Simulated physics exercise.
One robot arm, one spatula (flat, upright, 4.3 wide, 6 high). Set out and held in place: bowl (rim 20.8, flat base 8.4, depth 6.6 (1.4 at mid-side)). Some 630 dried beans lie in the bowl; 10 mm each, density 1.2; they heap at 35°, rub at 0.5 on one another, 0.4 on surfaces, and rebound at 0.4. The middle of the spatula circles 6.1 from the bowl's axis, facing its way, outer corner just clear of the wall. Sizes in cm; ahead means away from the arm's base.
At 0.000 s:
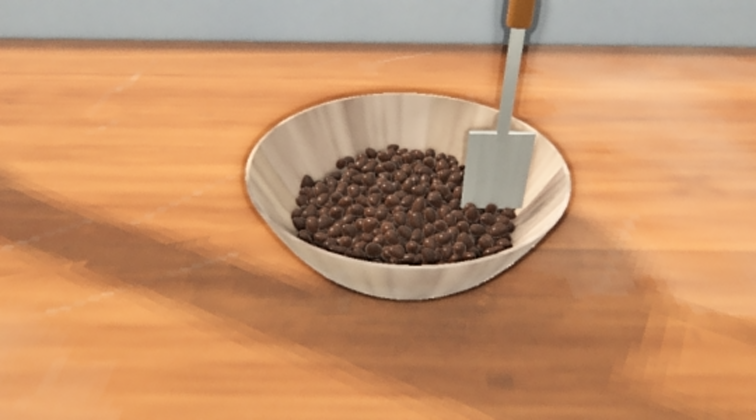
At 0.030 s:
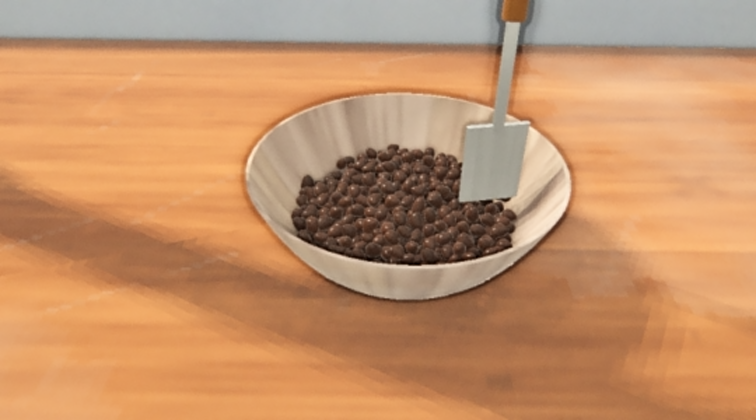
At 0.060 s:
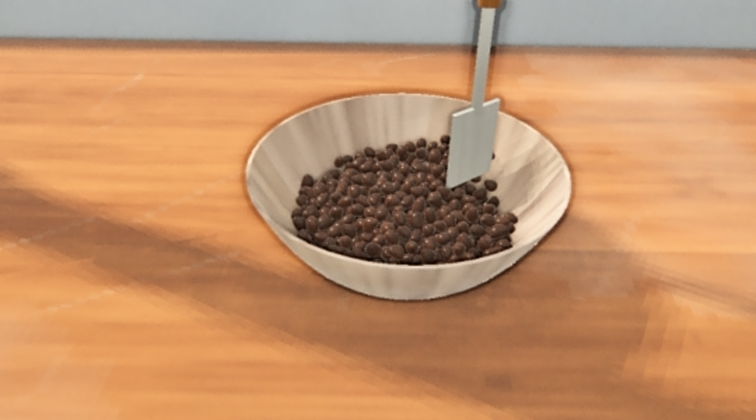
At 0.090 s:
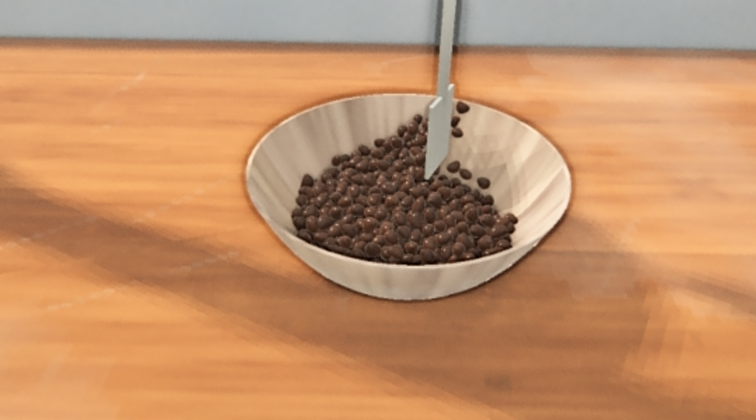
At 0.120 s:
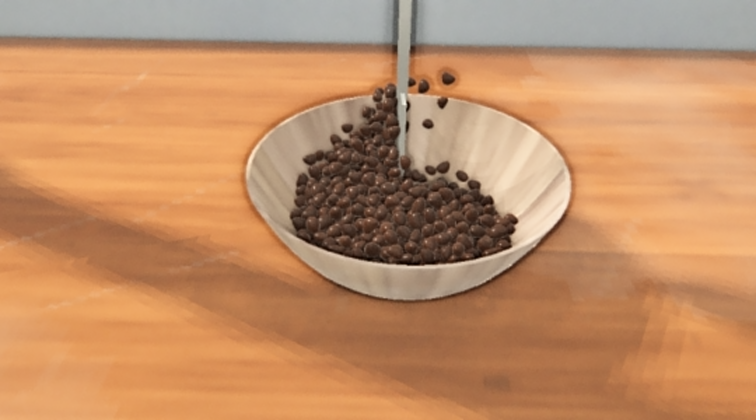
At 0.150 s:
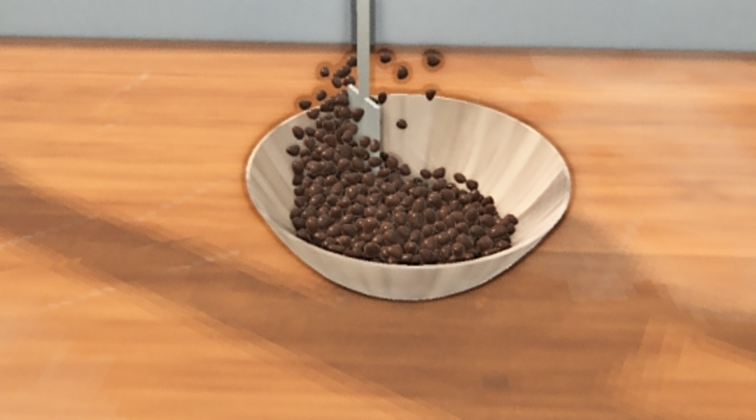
On a wooden tabletop, a spatula sweeping leftward around the back of a pale bowl, pushing dark beans up and scattering some.
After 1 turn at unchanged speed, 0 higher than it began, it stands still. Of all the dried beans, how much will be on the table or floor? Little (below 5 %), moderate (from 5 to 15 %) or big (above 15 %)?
On the table or floor the share is big, above 15 %.
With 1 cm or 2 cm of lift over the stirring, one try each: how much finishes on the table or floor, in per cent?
Some 10 and 5 per cent.
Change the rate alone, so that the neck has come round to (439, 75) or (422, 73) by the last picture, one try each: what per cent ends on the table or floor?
About 5 and 10 per cent.
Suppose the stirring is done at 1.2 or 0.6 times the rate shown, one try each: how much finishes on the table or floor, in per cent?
Some 25 and 5 per cent.
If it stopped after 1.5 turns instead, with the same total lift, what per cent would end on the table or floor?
In that case some 30 per cent.
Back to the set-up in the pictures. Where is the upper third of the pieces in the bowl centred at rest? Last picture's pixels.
Near (427, 193).
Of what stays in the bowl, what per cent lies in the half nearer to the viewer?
Roughly 45 per cent.
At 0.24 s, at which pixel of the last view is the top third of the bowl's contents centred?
At about (361, 228).
By 0.24 s, 210° round, highest piece 11 above the table; 587 in the bowl, 1 on the table or floor, 40 in flight or on the tool.
By 0.34 s, 297° round, highest piece 12 above the table; 535 in the bowl, 31 on the table or floor, 62 in flight or on the tool.
By 0.58 s, 0° round, highest piece 6 above the table; 493 in the bowl, 135 on the table or floor.
By 1.28 s, 0° round, highest piece 5 above the table; 493 in the bowl, 135 on the table or floor.
Final count, 493 in the bowl, 135 on the table or floor. That is 21 % on the table or floor.
